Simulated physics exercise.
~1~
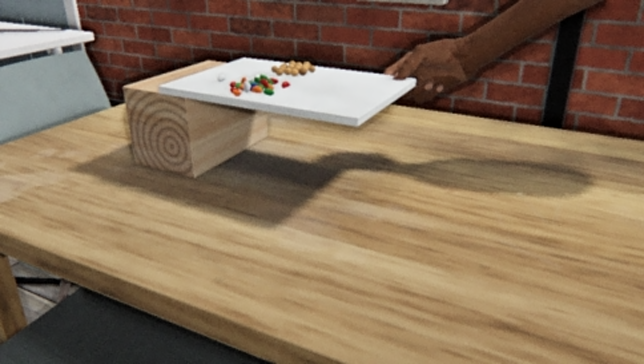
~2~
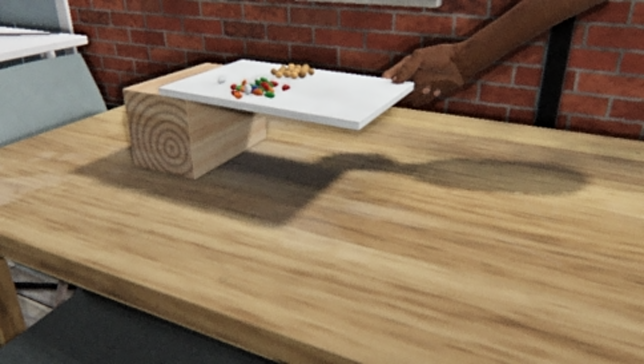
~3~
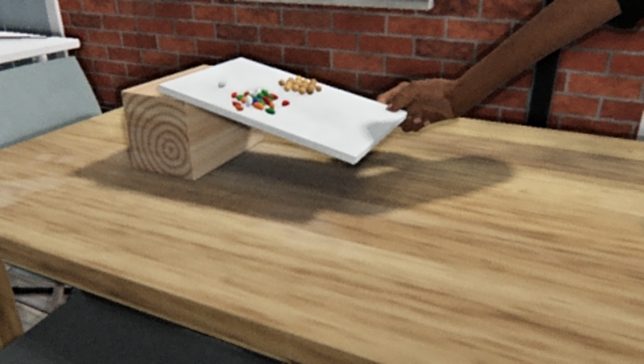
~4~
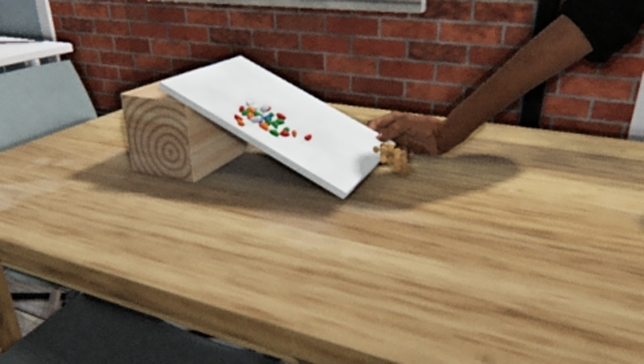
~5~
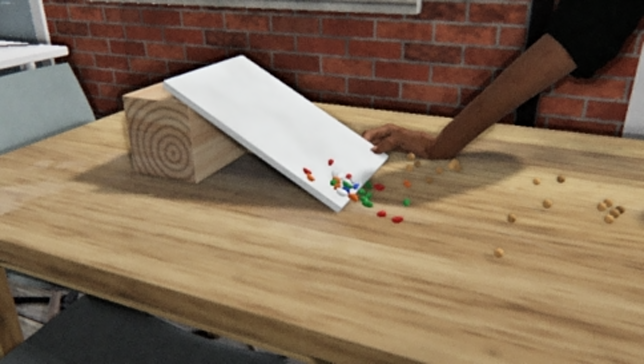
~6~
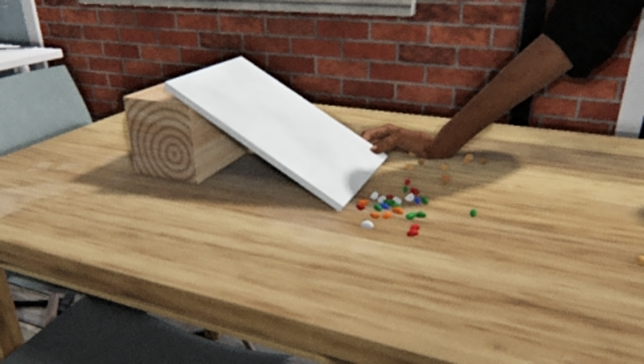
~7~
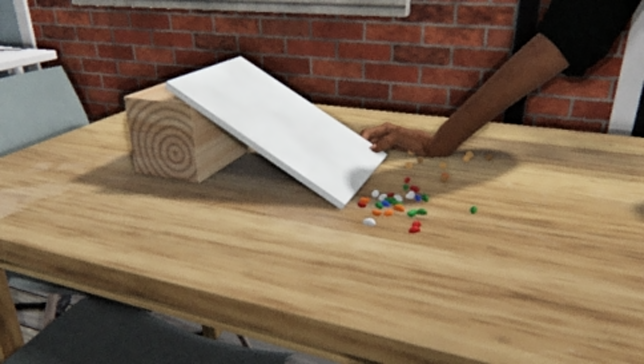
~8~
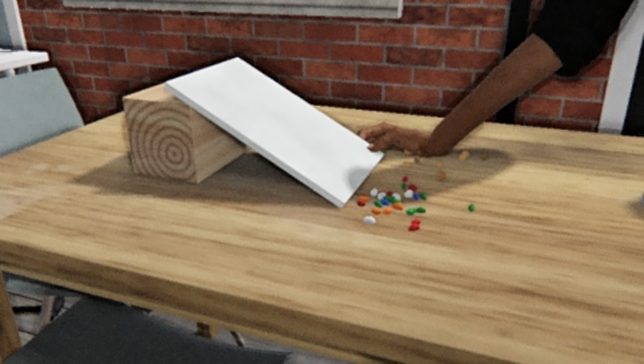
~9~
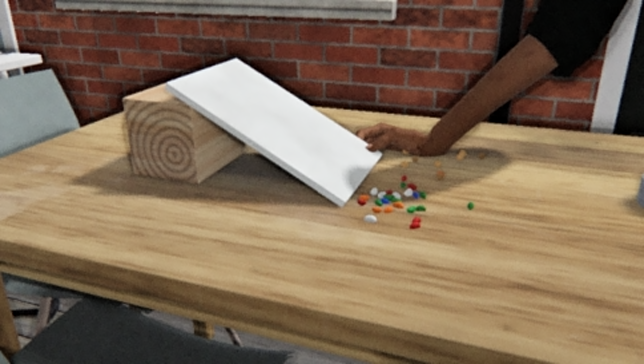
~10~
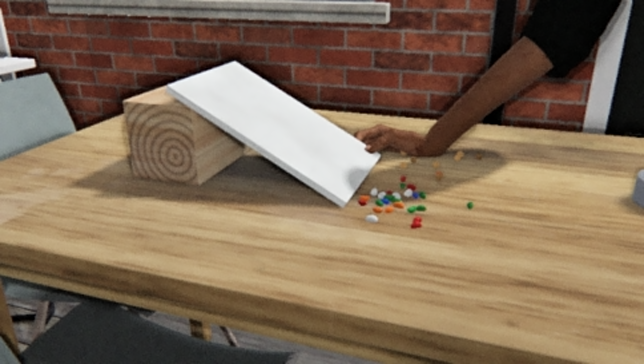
On a wooden table, a hand lowers a white board's end, spilling nuts farther than candies.
